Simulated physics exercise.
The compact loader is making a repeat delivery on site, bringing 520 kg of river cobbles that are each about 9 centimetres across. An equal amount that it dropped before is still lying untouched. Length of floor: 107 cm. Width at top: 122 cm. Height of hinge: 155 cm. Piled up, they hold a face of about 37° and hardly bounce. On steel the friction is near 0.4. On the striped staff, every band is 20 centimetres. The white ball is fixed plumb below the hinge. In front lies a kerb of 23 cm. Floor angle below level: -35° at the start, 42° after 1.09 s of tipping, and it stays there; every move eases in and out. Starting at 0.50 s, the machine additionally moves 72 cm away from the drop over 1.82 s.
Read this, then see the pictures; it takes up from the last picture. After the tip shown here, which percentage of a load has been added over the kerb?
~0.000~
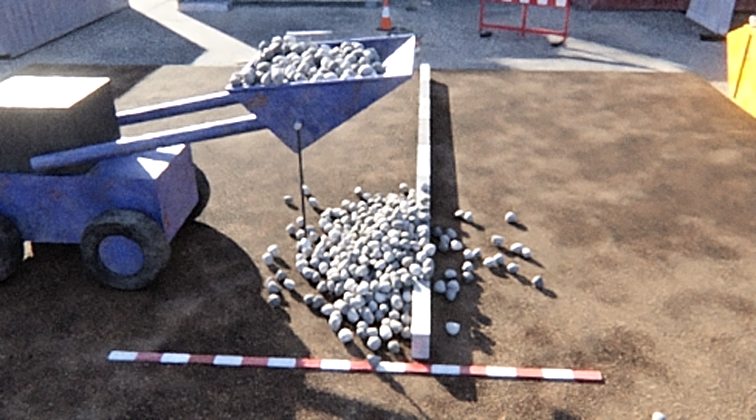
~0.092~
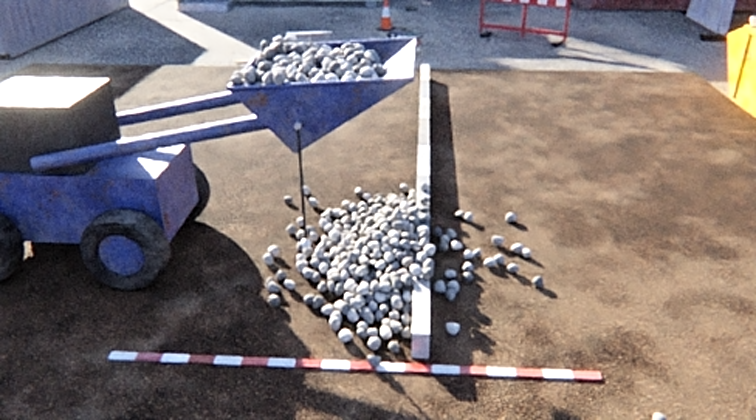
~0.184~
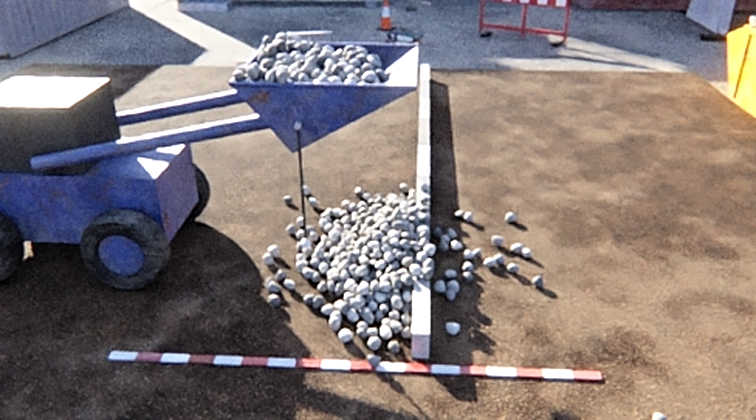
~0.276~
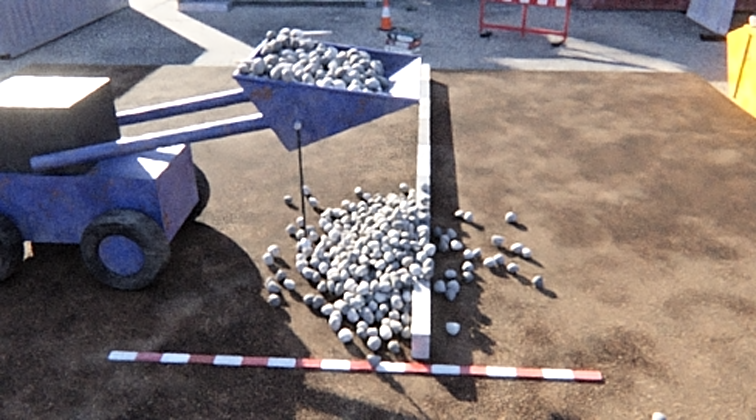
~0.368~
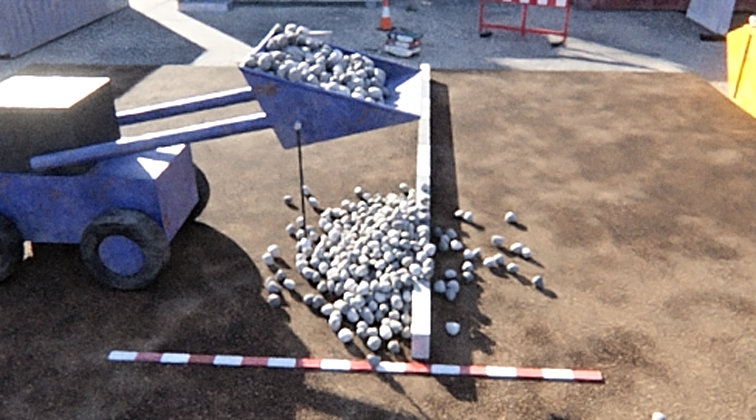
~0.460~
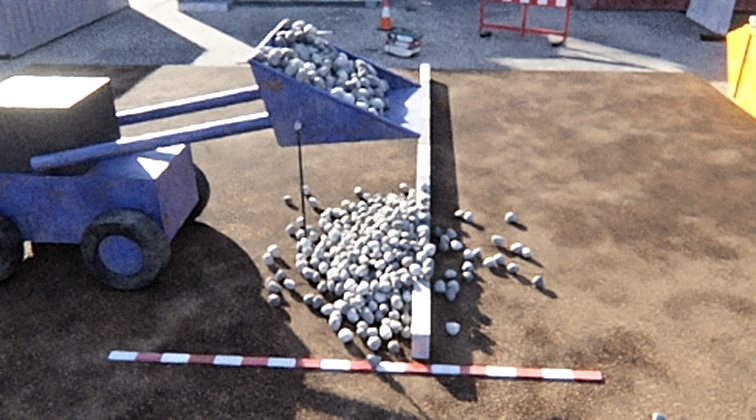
Roughly 25 out of 100.
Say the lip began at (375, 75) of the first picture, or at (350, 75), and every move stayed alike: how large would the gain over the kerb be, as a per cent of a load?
Case one about 5 %, case two about 0 %.
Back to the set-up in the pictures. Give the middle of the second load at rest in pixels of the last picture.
Their middle rests near (383, 241).
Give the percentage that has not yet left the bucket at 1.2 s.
That works out to about 50 %.
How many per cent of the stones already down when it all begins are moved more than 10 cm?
Roughly 25 per cent of them.
After 0.8 s the floor is at 30°; in per cent of one load, 99 in the bucket, 96 on this side of the kerb, 5 over the kerb; the foremost stones are at (528, 267).
After 1.2 s the floor is at 42°; in per cent of one load, 48 in the bucket, 146 on this side of the kerb, 6 over the kerb; the foremost stones are at (528, 267).
After 2.8 s the floor is at 42°; in per cent of one load, 0 in the bucket, 170 on this side of the kerb, 31 over the kerb; the foremost stones are at (581, 278).
After 5.5 s the floor is at 42°; in per cent of one load, 0 in the bucket, 170 on this side of the kerb, 31 over the kerb; the foremost stones are at (581, 278). Net gain over the kerb, 25.
